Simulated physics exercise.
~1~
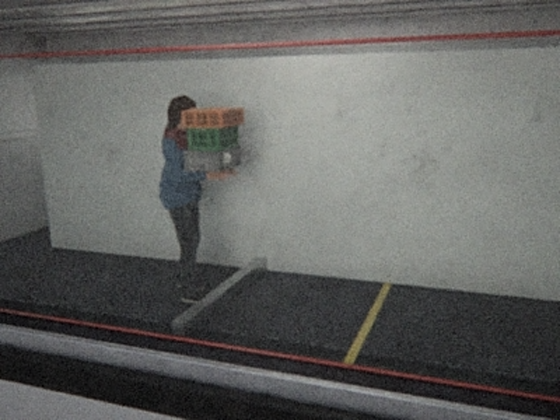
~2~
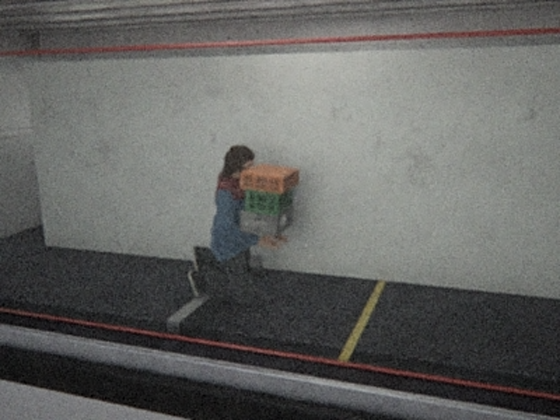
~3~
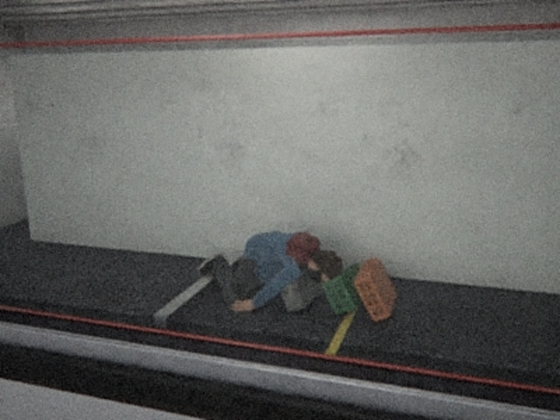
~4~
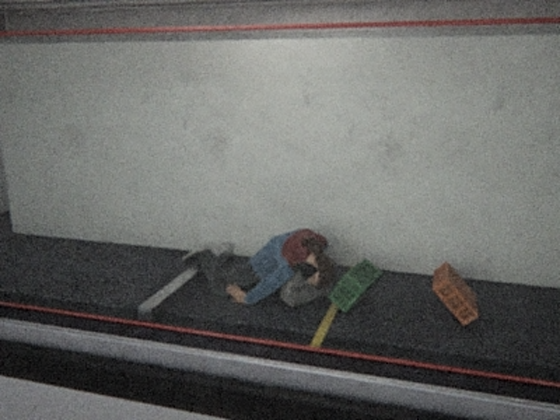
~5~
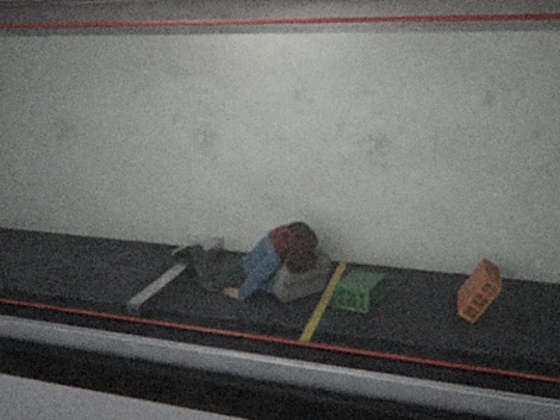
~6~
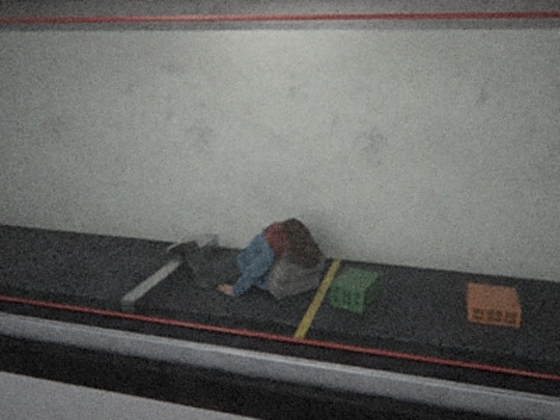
The clip shows a person carrying stacked orange, green and grey crates, who pitches forward to the ground and spills them; the green and orange ones tumble right across a yellow line, while the grey one and the slumped person's head stop short of it.
